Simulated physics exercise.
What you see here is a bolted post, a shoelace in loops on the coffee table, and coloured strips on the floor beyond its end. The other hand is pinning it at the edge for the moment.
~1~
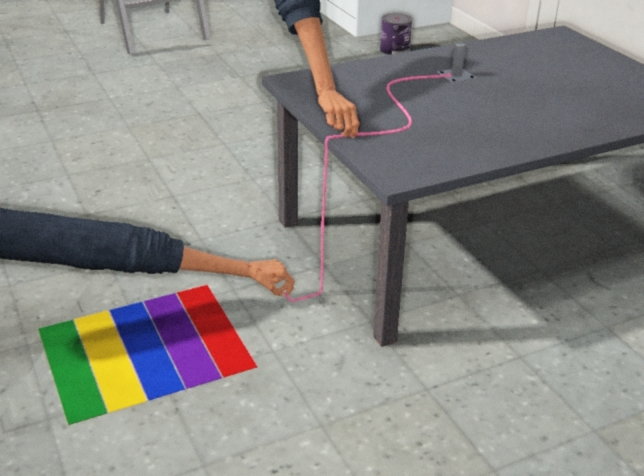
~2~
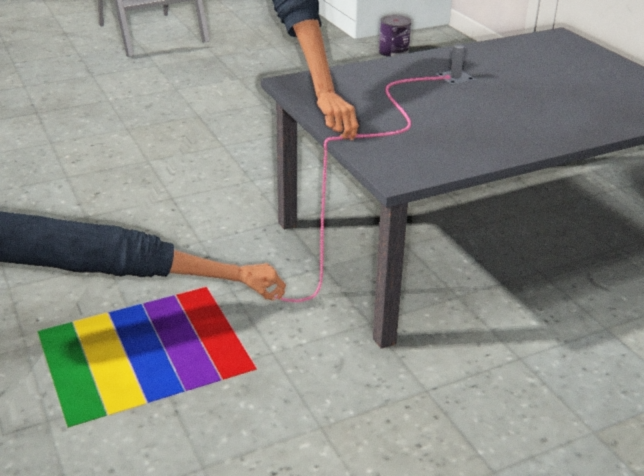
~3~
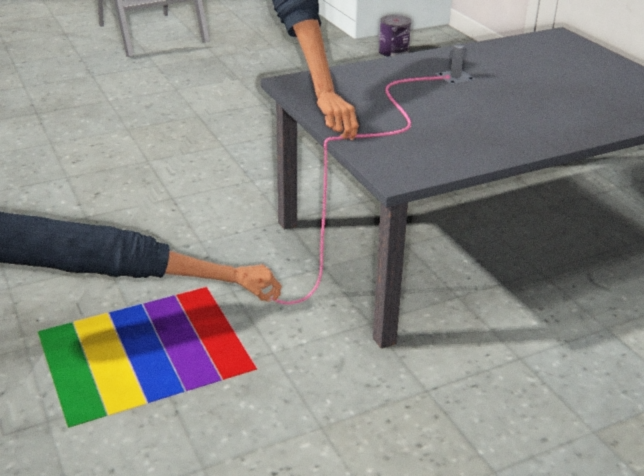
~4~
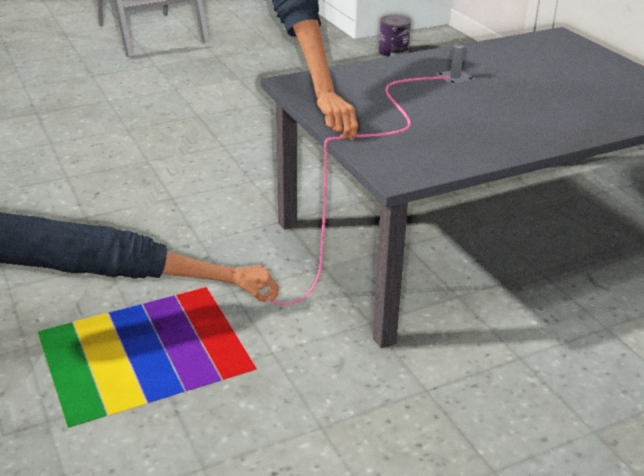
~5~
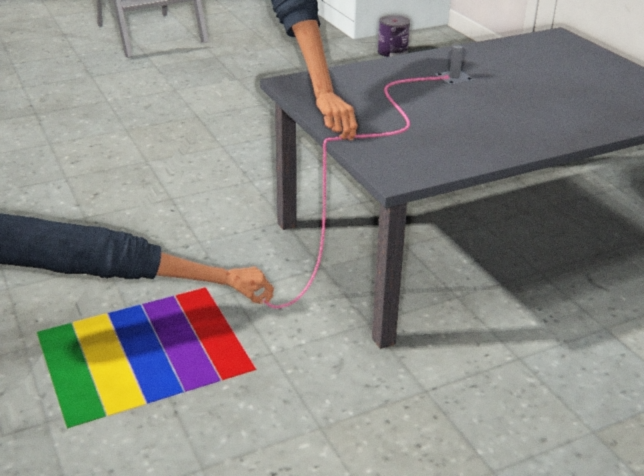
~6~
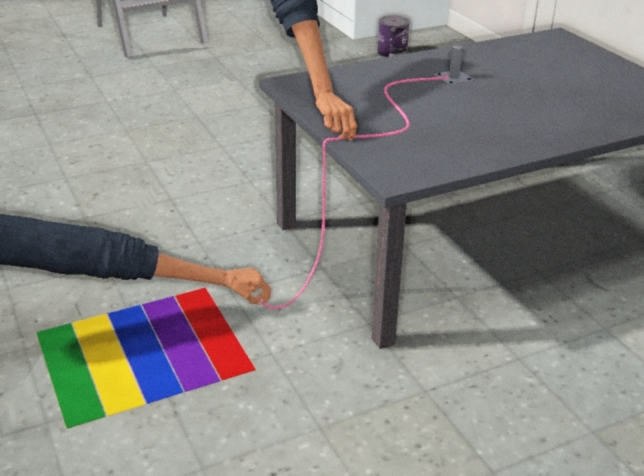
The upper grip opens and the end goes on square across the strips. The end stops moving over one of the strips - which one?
The yellow strip.
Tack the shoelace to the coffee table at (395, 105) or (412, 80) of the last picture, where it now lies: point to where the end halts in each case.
Roughly (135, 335) and (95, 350).
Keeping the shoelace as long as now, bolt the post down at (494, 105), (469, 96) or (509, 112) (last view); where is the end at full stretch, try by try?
Respectively (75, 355), (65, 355) and (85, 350).
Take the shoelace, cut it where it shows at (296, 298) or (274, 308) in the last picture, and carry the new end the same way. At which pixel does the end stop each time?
(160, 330) and (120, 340).
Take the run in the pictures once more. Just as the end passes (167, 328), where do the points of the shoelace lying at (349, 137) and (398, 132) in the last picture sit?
The first goes to (308, 174), the other to (325, 131).
Early on, end near (167, 328); over purple.
Midway, end near (122, 341); over yellow.
At the end of the slack, end near (95, 348); over yellow. It gets as far as the yellow strip.
